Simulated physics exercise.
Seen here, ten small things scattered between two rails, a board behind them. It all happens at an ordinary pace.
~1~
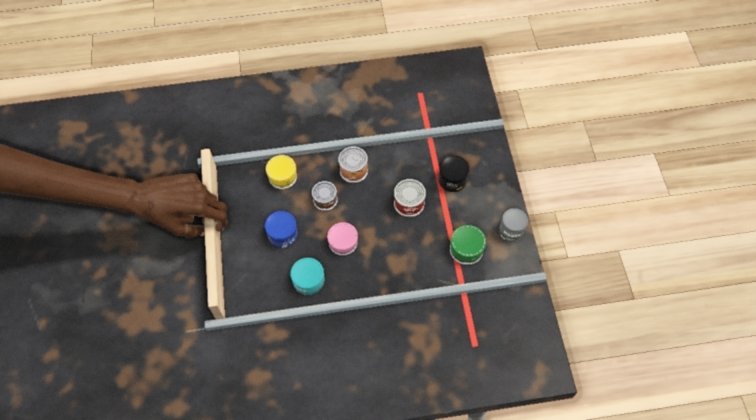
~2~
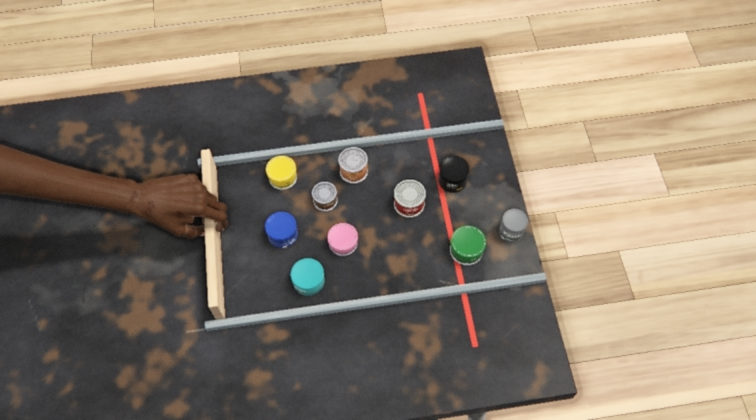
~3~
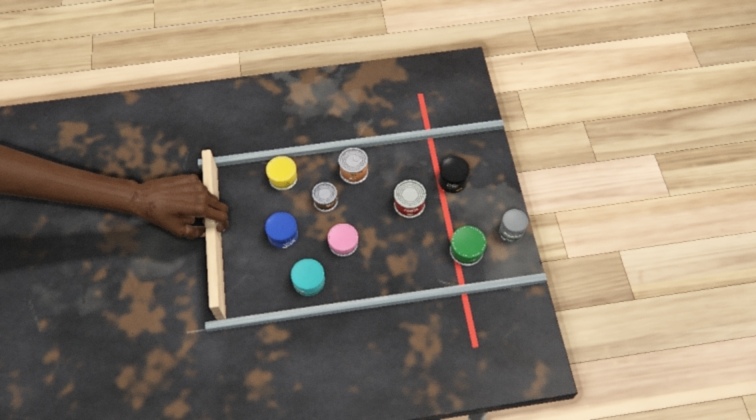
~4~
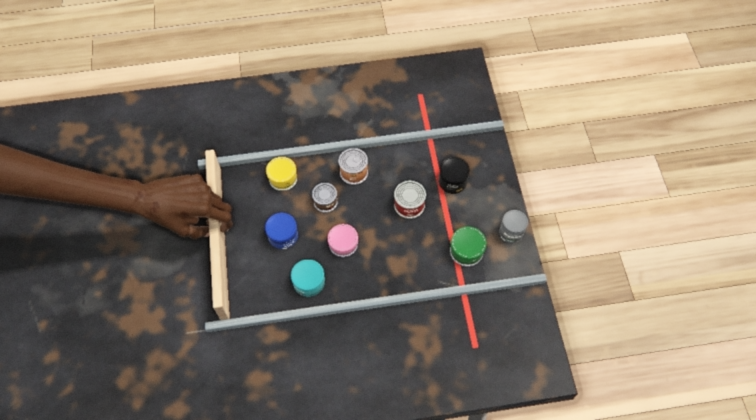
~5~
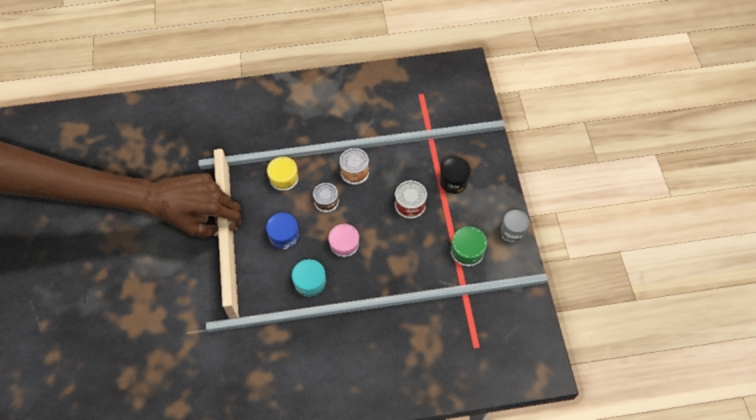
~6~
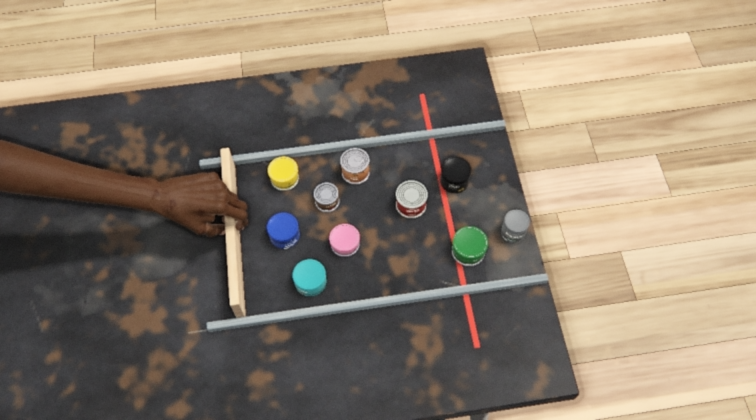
A hand held a wooden board still between two rails, then slid it slightly right toward a scatter of small colourful tubs and tins, which stayed in place around a red strip of tape.
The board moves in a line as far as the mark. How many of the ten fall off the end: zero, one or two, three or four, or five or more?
Outcome: The number that fall off is zero.
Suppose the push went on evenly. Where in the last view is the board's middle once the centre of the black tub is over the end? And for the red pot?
At (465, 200) for the black tub; at (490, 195) for the red pot.
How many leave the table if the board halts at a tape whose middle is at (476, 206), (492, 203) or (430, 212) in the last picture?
The counts: 2, 5 and 0.
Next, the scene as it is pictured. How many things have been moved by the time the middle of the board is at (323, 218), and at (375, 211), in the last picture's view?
The counts are 6 and 7.
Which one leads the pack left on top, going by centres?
The grey tub.
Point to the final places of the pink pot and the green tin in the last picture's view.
About (471, 231), and the other about (502, 241).
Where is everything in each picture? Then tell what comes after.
Grey tub (513, 226); black tub (453, 174); green tin (467, 245); board (213, 232); tape (445, 209), in the first frame.
Black tub (453, 175); board (213, 232), in the second frame.
Green tin (468, 246); orange tin (354, 166), in the third frame.
Grey tub (513, 227); brown pot (325, 198), in the fourth frame.
Black tub (455, 176); red pot (411, 200), in the fifth frame.
Grey tub (515, 227); black tub (455, 175); green tin (469, 247); board (233, 230); tape (447, 210), in the sixth frame.
Early on, none off yet; grey tub at rest near (515, 227); black tub at rest near (455, 175); green tin at rest near (469, 247).
A while later, none off yet; grey tub at rest near (515, 227); black tub travelled a little near (465, 173); green tin at rest near (469, 247).
Finally, the number that fall off is zero.
